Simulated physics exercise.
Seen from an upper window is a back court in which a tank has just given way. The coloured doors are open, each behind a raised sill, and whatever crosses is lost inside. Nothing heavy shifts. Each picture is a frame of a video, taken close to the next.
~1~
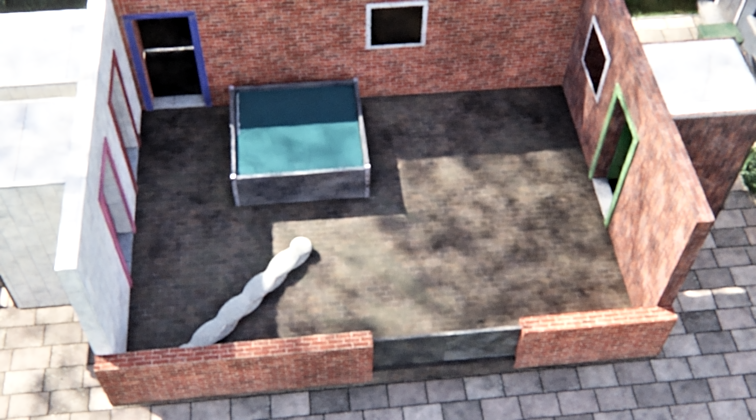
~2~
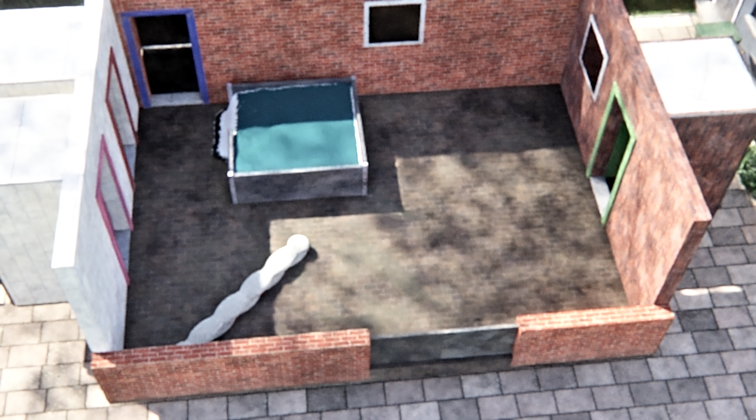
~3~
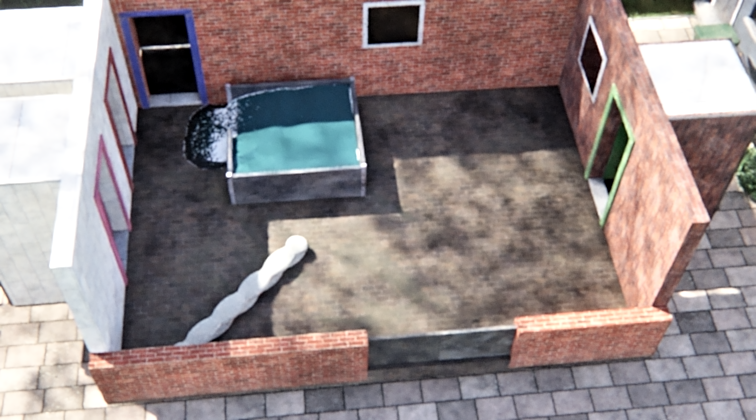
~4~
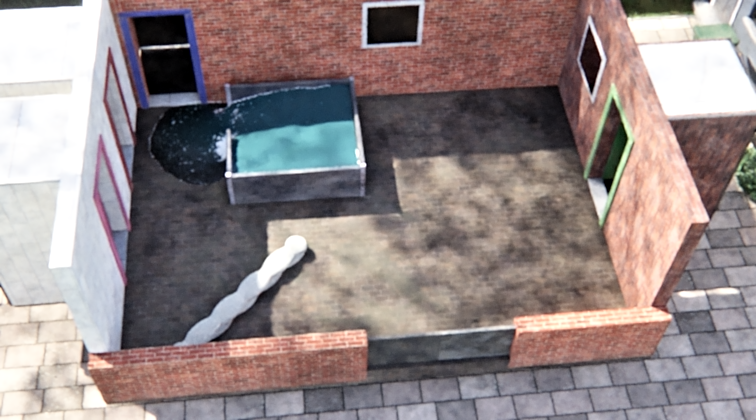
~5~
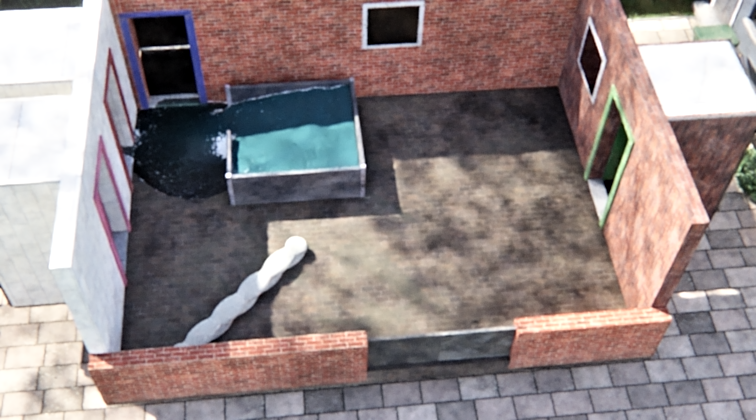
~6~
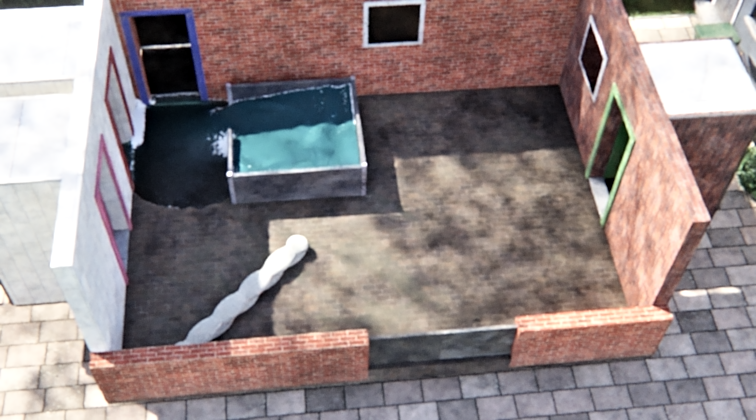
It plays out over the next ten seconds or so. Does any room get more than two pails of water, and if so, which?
At the end, the blue door lets the inflow pass two buckets, the green door keeps the inflow to two buckets or less, the pink door keeps the inflow to two buckets or less, the red door lets the inflow pass two buckets.
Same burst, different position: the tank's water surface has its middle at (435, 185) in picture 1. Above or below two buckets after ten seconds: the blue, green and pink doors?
Result: Blue door tops the limit, green door stays inside the limit, pink door tops the limit.
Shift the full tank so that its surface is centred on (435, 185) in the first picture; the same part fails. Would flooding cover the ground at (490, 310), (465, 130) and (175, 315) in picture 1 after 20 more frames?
Taking the three spots in turn, I'd say spared, then spared, then drenched.
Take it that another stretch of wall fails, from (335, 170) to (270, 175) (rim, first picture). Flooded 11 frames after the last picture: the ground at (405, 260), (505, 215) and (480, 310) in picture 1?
Spot one ends up deluged, spot two untouched by the spill, spot three deluged.
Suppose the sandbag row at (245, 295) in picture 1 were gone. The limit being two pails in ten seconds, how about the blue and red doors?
I reckon the blue one rises above and the red one rises above.
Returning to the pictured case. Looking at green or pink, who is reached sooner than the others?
Answer: The door marked pink.
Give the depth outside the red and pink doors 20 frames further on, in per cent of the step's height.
The first is near 430 per cent, the second near 80 per cent.
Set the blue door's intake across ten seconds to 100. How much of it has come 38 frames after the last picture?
That share would be near 85 %.
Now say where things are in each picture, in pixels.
The first frame shows still water in the water tank at (298, 130).
In the second frame, the front is at (223, 158), out from the gap at (234, 126).
In the third frame, water pours out at (233, 128) and has run to (193, 158).
In the fourth frame, water pours out at (233, 129) and has run to (156, 152).
In the fifth frame, water pours out at (233, 130) and has run to (127, 150).
In the sixth frame, water pours out at (234, 128) and has run to (120, 166).
A moment on, water covers 10 % of the floor; the blue door over two buckets in, the green door not reached, the pink door wet at the sill, nothing in, the red door over two buckets in.
Next, water covers 15 % of the floor; the blue door far over two buckets in, the green door not reached, the pink door wet at the sill, nothing in, the red door far over two buckets in.
Then, water covers 25 % of the floor; the blue door far over two buckets in, the green door not reached, the pink door wet at the sill, nothing in, the red door far over two buckets in.
Later, water covers 30 % of the floor; the blue door far over two buckets in, the green door not reached, the pink door wet at the sill, nothing in, the red door far over two buckets in.
In the end, water covers 45 % of the floor; the blue door far over two buckets in, the green door not reached, the pink door under two buckets in, the red door far over two buckets in.
